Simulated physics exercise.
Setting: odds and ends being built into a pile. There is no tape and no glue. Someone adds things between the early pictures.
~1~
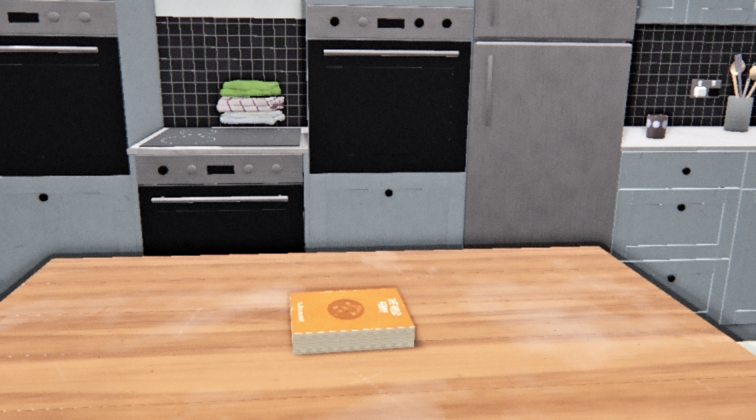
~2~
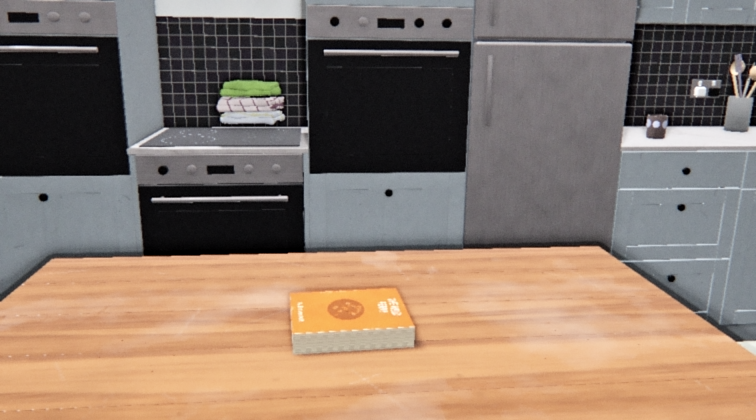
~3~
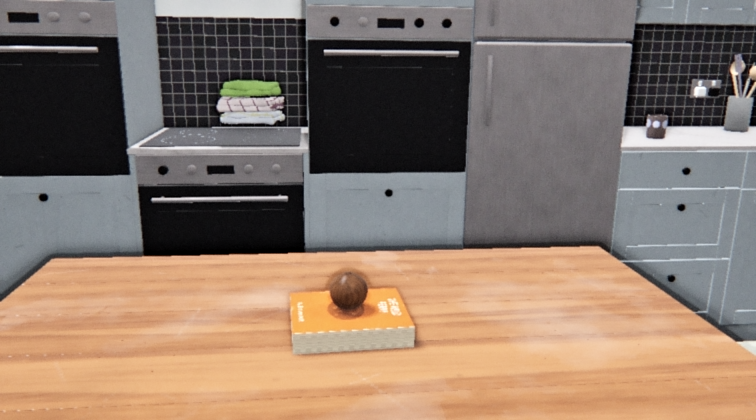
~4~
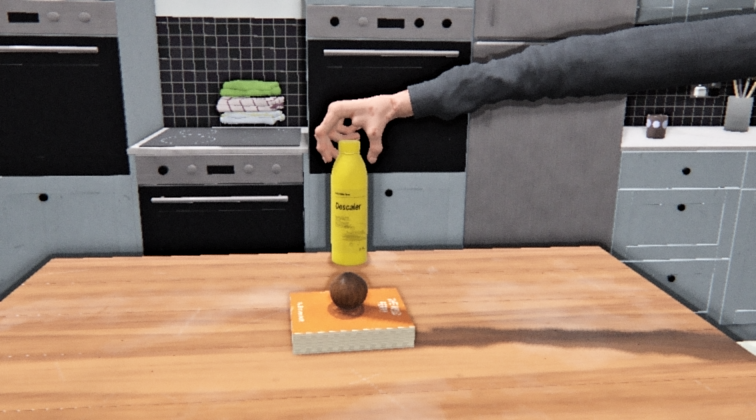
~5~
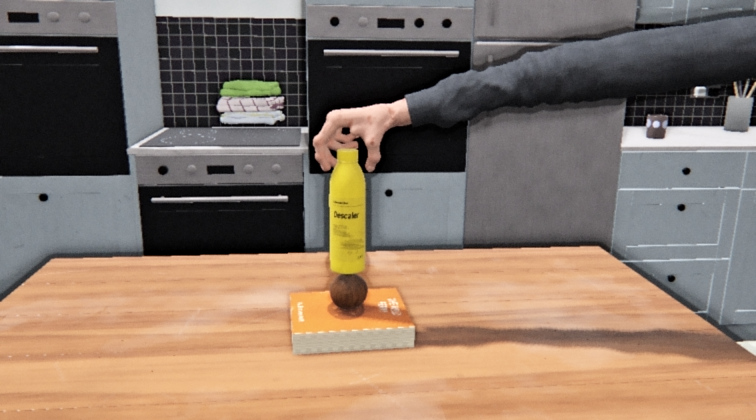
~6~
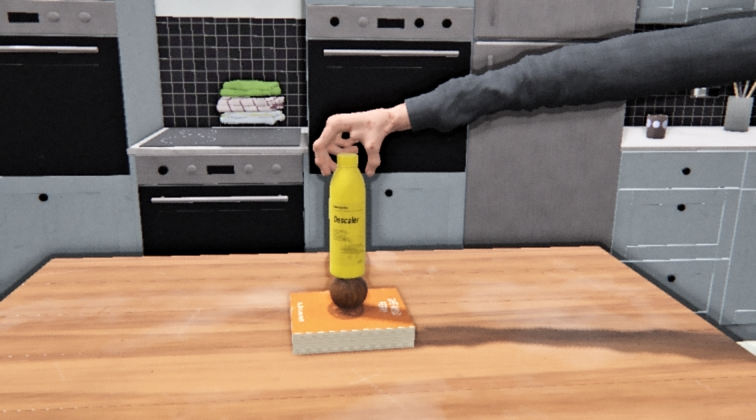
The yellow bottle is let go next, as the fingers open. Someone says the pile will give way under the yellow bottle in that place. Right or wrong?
Right, it gives way.
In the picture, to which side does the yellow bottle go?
Well, it travels over to the left.
Then, 0.70 s after the last picture, yellow bottle now fallen.
Then, 0.90 s after the last picture, things are still on the move.
Then, 2.50 s after the last picture, as before.
By the end, fallen, yellow bottle; the other 2 in place. The pile comes apart.
